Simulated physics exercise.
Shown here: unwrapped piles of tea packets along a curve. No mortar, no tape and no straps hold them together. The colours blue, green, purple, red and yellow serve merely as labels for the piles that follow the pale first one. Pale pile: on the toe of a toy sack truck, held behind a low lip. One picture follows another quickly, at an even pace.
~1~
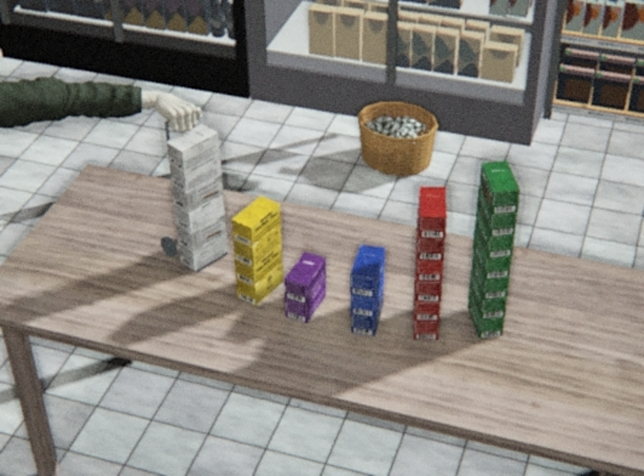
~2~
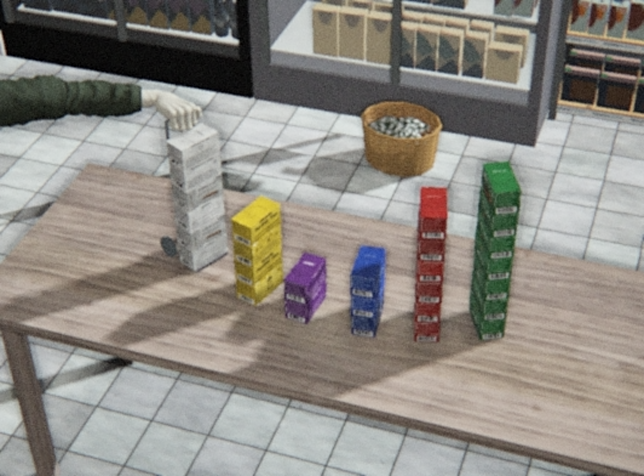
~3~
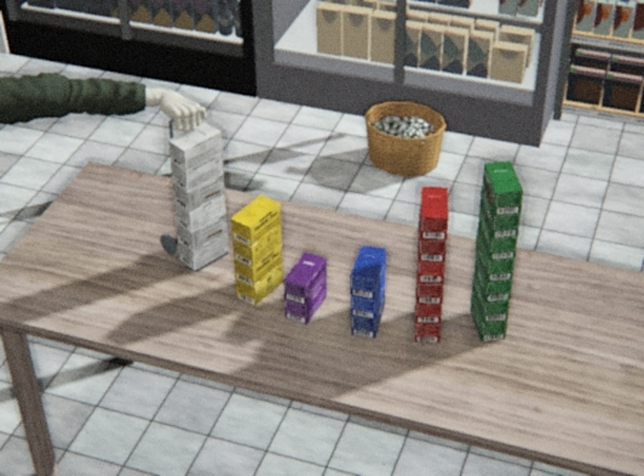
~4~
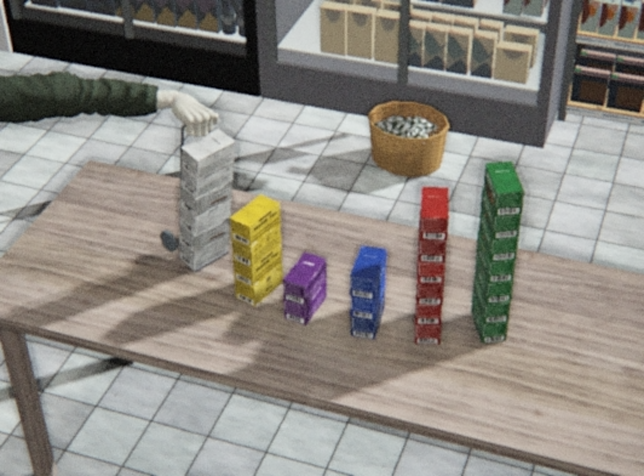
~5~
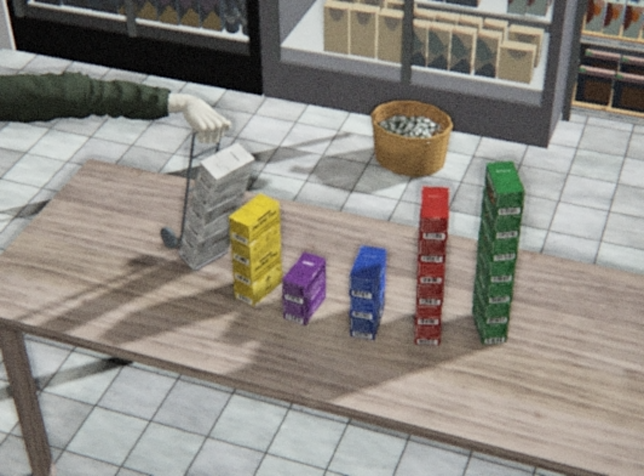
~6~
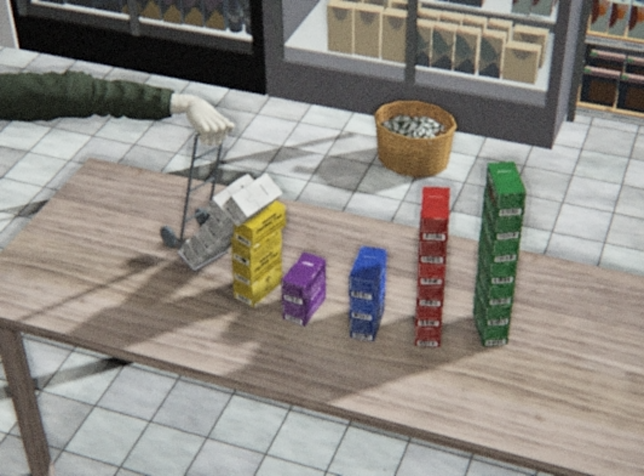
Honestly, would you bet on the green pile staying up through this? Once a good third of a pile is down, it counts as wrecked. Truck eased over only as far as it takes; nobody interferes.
Yes, it stays up.
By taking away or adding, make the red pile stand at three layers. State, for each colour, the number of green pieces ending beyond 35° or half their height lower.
Green 0.
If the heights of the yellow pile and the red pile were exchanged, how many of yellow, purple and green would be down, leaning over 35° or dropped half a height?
Yellow 4, purple 1, green 0.
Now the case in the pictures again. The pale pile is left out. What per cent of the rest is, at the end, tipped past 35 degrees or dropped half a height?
Roughly 25 percent.
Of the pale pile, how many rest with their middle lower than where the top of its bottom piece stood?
I make it 5 all told.
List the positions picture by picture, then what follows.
In the first picture (places mark the middle of the side facing us; the camera moves round a little), truck frame level; top green packet (501, 175); top yellow packet (256, 211); the rest undisturbed.
In the second picture, truck frame level; top green packet (502, 176).
In the third picture, truck frame rocked barely; top green packet (504, 176).
In the fourth picture, truck frame rocked a little, top of the pale pile leaning a little; top green packet (505, 176); the rest undisturbed.
In the fifth picture, truck frame (191, 159) rocked clearly, top of the pale pile leaning clearly; top green packet (506, 176); the rest undisturbed.
In the sixth picture, truck frame (193, 160) rocked clearly, top of the pale pile leaning well over; top green packet (507, 177); one has shifted.
Soon after the last picture, 6 of the pale pile down; none of the 7 green packets down (0 of 22 in all colours); top green packet unmoved; top yellow packet leaning a little.
A little later, 6 of the pale pile down; none of the 7 green packets down (2 of 22 in all colours); top green packet unmoved; top yellow packet leaning well over, half its height lower.
Later still, 6 of the pale pile down; none of the 7 green packets down (4 of 22 in all colours); top green packet unmoved; top yellow packet on its side.
After that, 6 of the pale pile down; none of the 7 green packets down (5 of 22 in all colours); top green packet unmoved; top yellow packet upside down.
At rest, 6 of the pale pile down; none of the 7 green packets down (5 of 22 in all colours); top green packet unmoved; top yellow packet upside down. As the last picture would show them, middles, top green packet near (506, 189), top yellow packet near (357, 300).
